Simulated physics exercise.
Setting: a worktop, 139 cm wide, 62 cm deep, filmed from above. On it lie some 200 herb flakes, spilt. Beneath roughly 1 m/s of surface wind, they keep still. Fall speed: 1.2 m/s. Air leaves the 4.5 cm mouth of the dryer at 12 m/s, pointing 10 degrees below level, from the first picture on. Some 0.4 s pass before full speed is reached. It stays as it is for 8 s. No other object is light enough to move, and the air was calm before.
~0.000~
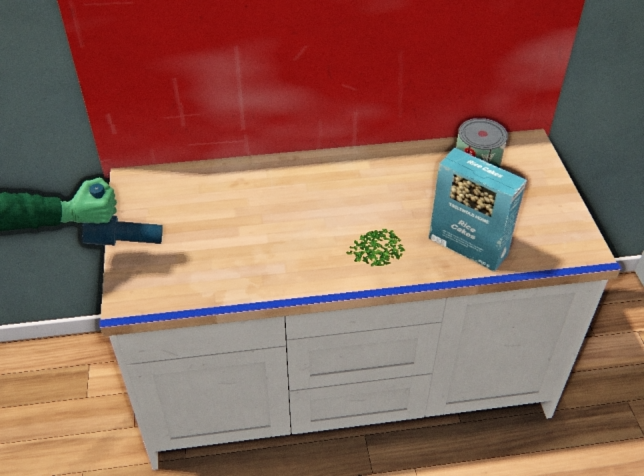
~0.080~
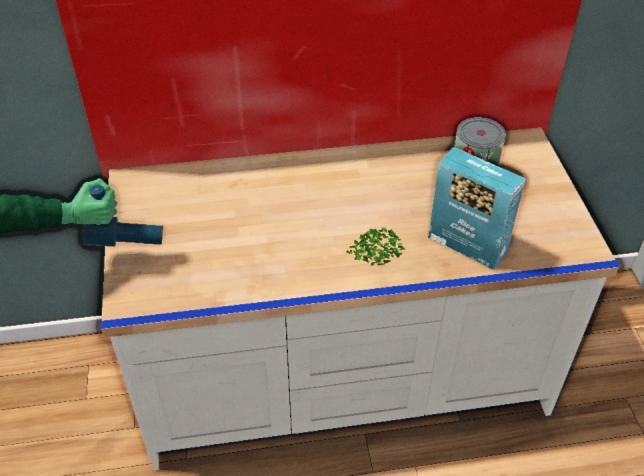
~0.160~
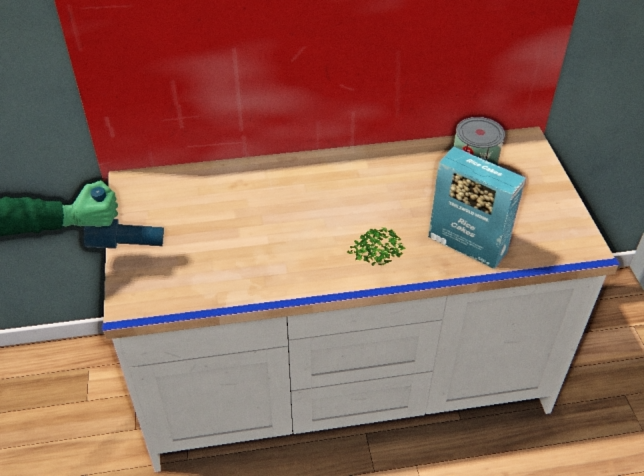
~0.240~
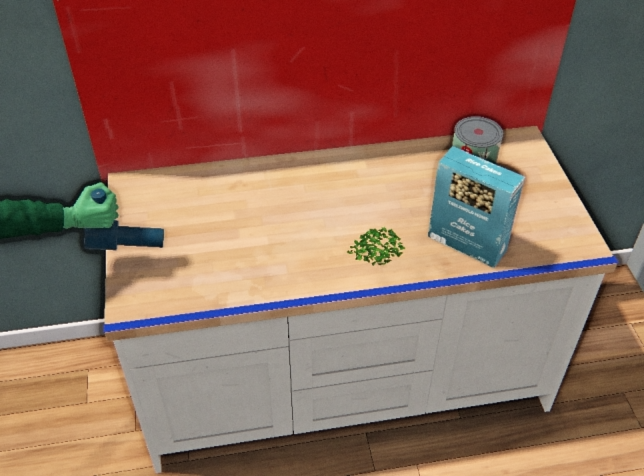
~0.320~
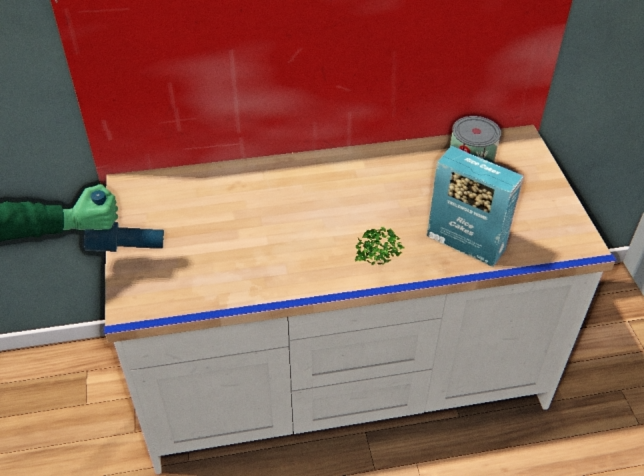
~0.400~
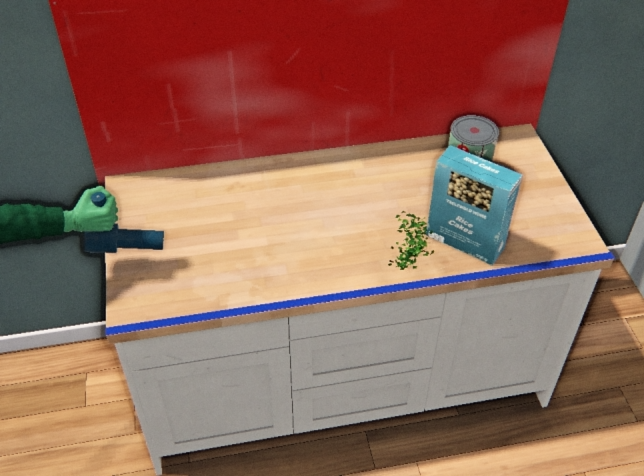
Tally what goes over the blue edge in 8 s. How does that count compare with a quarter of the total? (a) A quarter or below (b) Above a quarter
b.
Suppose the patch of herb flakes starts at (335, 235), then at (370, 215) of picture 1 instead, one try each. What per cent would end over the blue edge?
About 10 and 0 in a hundred, in that order.
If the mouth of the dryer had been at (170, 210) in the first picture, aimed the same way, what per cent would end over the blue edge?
100 %.
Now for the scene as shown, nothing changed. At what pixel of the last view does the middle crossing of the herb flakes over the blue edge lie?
I'd put my finger close to (482, 279).
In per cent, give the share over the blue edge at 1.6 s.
Roughly 60 per cent.
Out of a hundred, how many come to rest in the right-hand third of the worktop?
Something close to 3 % ends up there.
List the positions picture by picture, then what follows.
In the first picture, the middle of the herb flakes is near (376, 248), none has stirred yet and the mouth of the dryer is at (162, 234).
In the second picture, the middle of the herb flakes is near (376, 247), none has stirred yet and the blue edge is centred on (370, 297).
In the third picture, the middle of the herb flakes is near (376, 247), none has stirred yet, the top of a carton is at (482, 170) and the top of a tin is at (480, 132).
In the fourth picture, the middle of the herb flakes is near (376, 247) and none has stirred yet.
In the fifth picture, the middle of the herb flakes is near (377, 247) and about 1 % have left their places.
In the sixth picture, the middle of the herb flakes is near (413, 244), the farthest in sight from the dryer is at (423, 219) and all have left their places.
After 1.6 s the count stands so, 64 % are over the blue edge.
After 2.6 s the count stands so, 64 % are over the blue edge.
After 4.4 s the count stands so, 64 % are over the blue edge.
After 8.0 s, at the end, 64 % are over the blue edge.
